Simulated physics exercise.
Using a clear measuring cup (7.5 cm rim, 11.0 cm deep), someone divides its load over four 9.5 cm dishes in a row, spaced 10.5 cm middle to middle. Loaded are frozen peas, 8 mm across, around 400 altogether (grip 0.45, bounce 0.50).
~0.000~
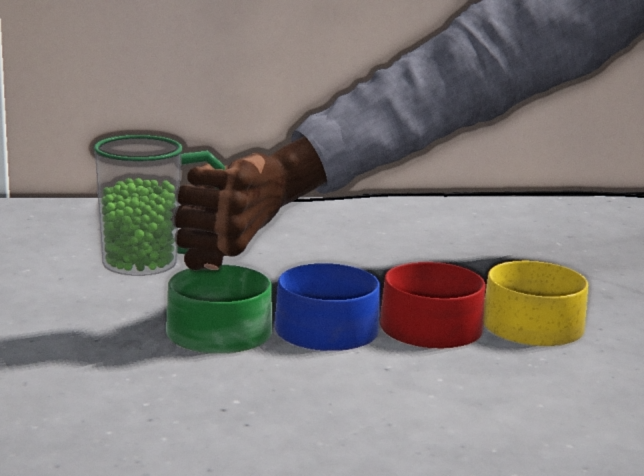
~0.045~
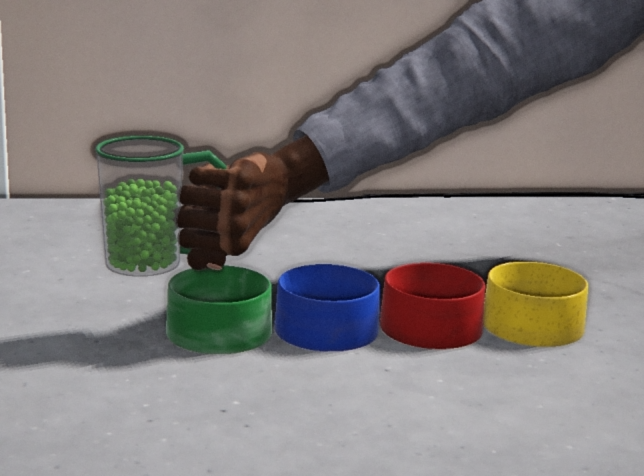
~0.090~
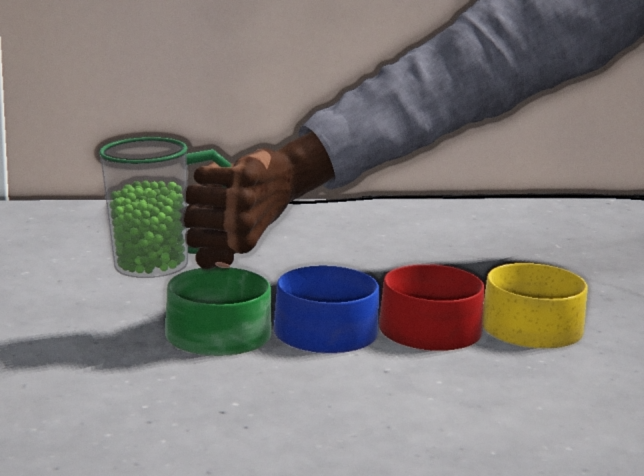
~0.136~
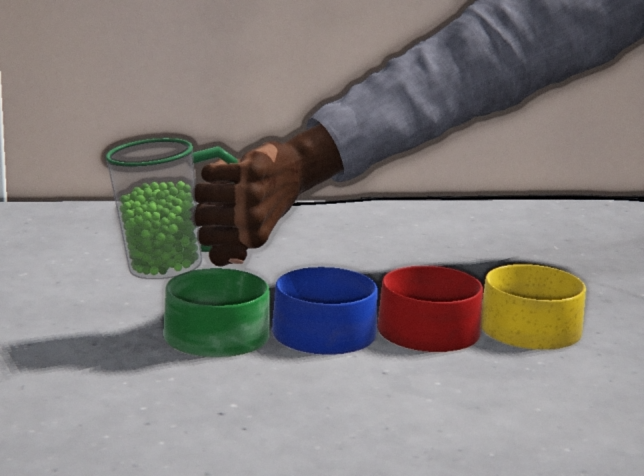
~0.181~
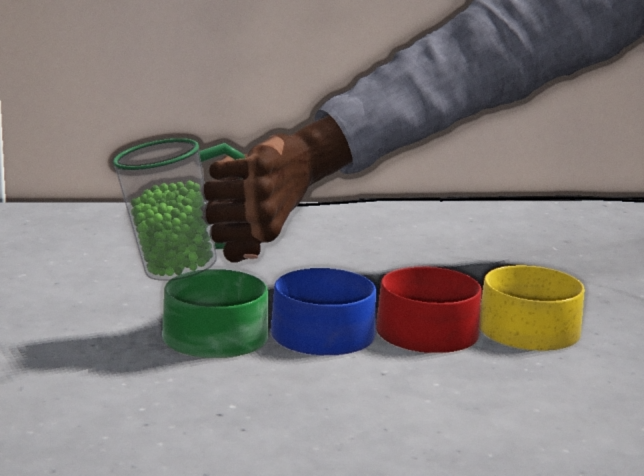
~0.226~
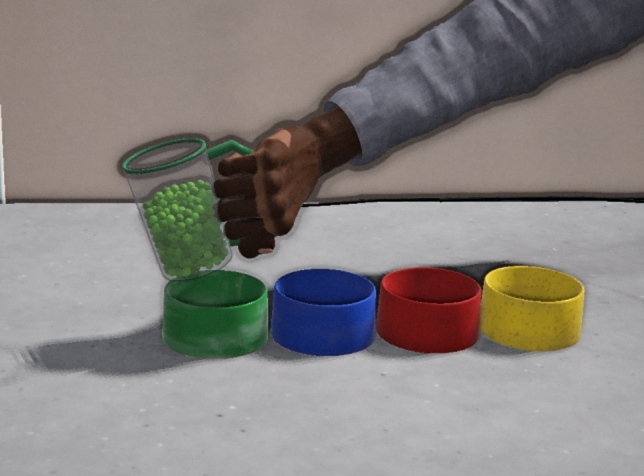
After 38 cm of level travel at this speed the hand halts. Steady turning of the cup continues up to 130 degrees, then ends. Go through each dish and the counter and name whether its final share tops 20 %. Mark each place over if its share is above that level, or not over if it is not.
Red: Over, blue: Not over, green: Not over, yellow: Not over, counter: Not over.
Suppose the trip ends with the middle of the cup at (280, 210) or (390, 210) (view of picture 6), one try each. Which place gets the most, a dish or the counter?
Largest portions, in order: Green and blue.
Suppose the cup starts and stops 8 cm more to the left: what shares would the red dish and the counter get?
Shares would be red 20 and counter 10.
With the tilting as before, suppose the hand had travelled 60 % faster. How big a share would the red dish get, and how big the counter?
Result - red dish: 60; counter: 30.
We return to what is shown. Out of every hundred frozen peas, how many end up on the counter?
I'd put it near 10 per cent.
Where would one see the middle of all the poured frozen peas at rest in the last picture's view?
Near (427, 315).
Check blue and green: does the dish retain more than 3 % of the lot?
Well, blue gets a tick and green gets a cross.
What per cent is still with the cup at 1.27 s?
Somewhere close to 75 percent.
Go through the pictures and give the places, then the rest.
Cup at (139, 206), tilt 0 degrees, lip at (96, 148), moved 0.0 cm; middle of the pieces at (143, 227); green dish at (220, 284); blue dish at (329, 282); red dish at (435, 281); yellow dish at (538, 279), in the first frame.
Cup at (141, 206), tilt 1 degrees, lip at (97, 149), moved 0.2 cm; middle of the pieces at (145, 228), in the second frame.
Cup at (148, 208), tilt 3 degrees, lip at (101, 152), moved 0.9 cm; middle of the pieces at (152, 229), in the third frame.
Cup at (158, 209), tilt 7 degrees, lip at (108, 157), moved 1.9 cm; middle of the pieces at (164, 230), in the fourth frame.
Cup at (169, 210), tilt 12 degrees, lip at (115, 162), moved 3.0 cm; middle of the pieces at (177, 231), in the fifth frame.
Cup at (181, 211), tilt 16 degrees, lip at (124, 167), moved 4.2 cm; middle of the pieces at (191, 231); green dish at (216, 289); blue dish at (325, 288); red dish at (431, 286); yellow dish at (534, 284). The cup turns about 100 degrees a second and travels 25 cm a second, in the sixth frame.
After 0.85 s, tilt 78 degrees; cup holds 100 %.
Then, at 1.27 s, tilt 119 degrees; cup holds 75 %, red 10 %, blue 10 %.
After 1.77 s, tilt 130 degrees; cup holds 0 %, red 75 %, blue 10 %, yellow 5 %.
By 2.1 s all is still; red 75 %, blue 10 %, green 0 %, yellow 5 %, counter 10 %.
